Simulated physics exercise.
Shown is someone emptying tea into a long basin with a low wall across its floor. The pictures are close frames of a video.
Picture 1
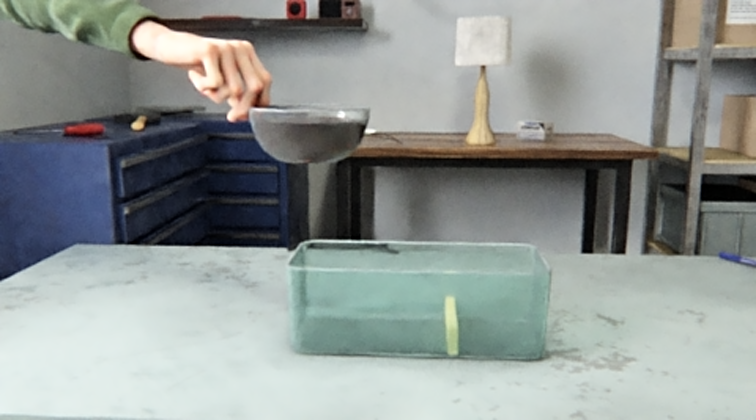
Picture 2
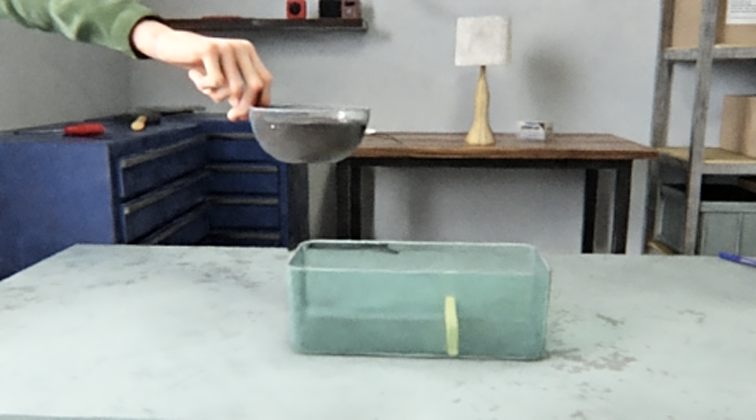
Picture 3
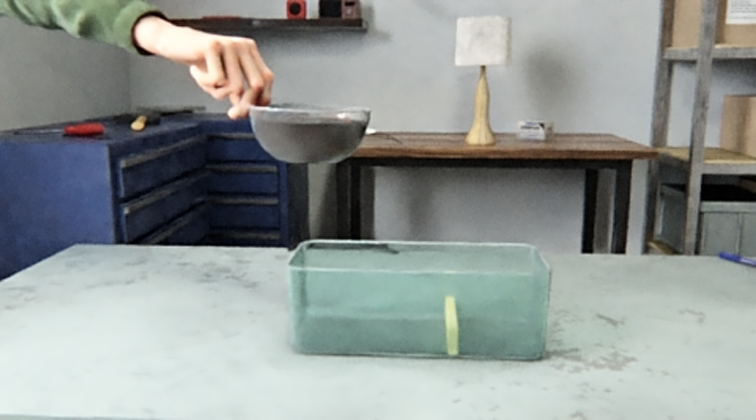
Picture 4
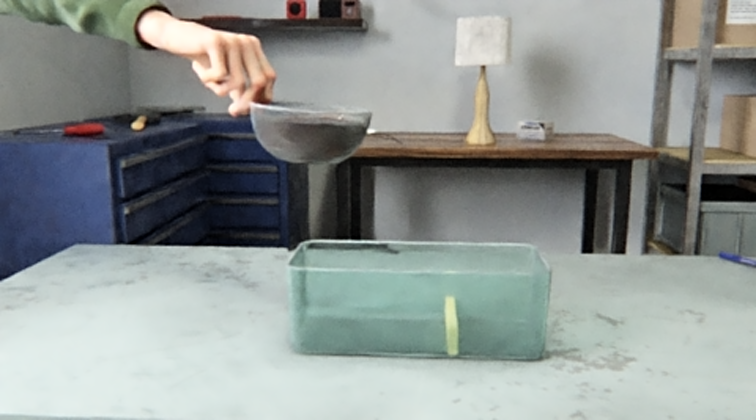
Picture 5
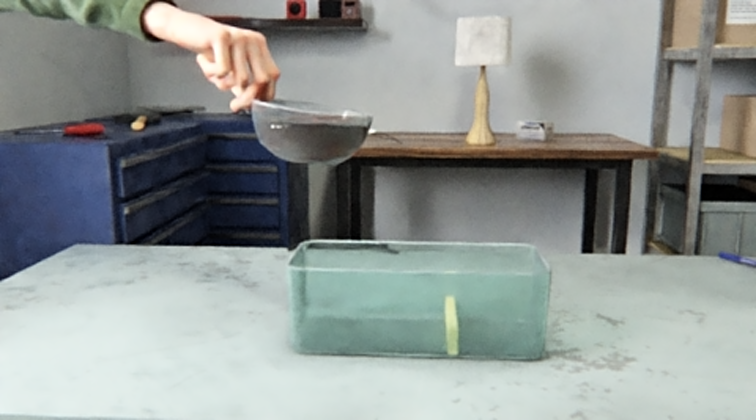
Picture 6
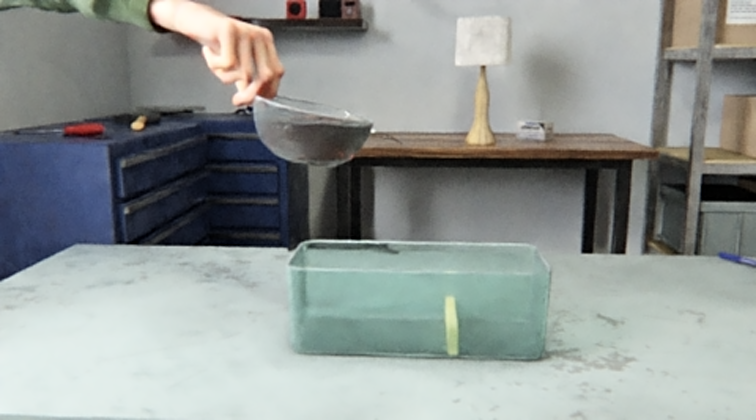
The clip shows a hand holding a clear bowl of dark liquid above and to the left of a long, greenish see-through basin on a table, slowly tilting the bowl slightly so its right rim dips.
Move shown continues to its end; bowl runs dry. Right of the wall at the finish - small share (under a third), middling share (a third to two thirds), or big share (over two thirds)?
Small.
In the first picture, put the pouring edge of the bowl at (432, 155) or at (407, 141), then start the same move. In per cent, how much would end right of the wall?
Roughly 65 percent on the first try and 45 percent on the second.
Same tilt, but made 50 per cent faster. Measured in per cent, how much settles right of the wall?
Close to 15 out of every hundred.
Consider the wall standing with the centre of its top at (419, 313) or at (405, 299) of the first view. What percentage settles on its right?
That'd be about 50 percent for the first and about 65 percent for the other.
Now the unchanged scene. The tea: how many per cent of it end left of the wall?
Close to 90 per cent.
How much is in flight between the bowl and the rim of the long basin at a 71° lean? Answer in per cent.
Around 40 in a hundred.
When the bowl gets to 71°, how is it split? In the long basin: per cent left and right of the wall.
Left part close to 20 in a hundred, right part close to 0.
A moment on, the bowl is tipped part way and 36 per cent is still to pour, 22 is left of the wall and 0 right of it.
Next, the bowl is tipped right over and 0 per cent is still to pour, 89 is left of the wall and 6 right of it.
Then the bowl is tipped right over and 0 per cent is still to pour, 89 is left of the wall and 10 right of it.
Later the bowl is tipped right over and 0 per cent is still to pour, 89 is left of the wall and 10 right of it.
At rest 89 per cent lies left of the wall, 10 right of it and 1 outside.
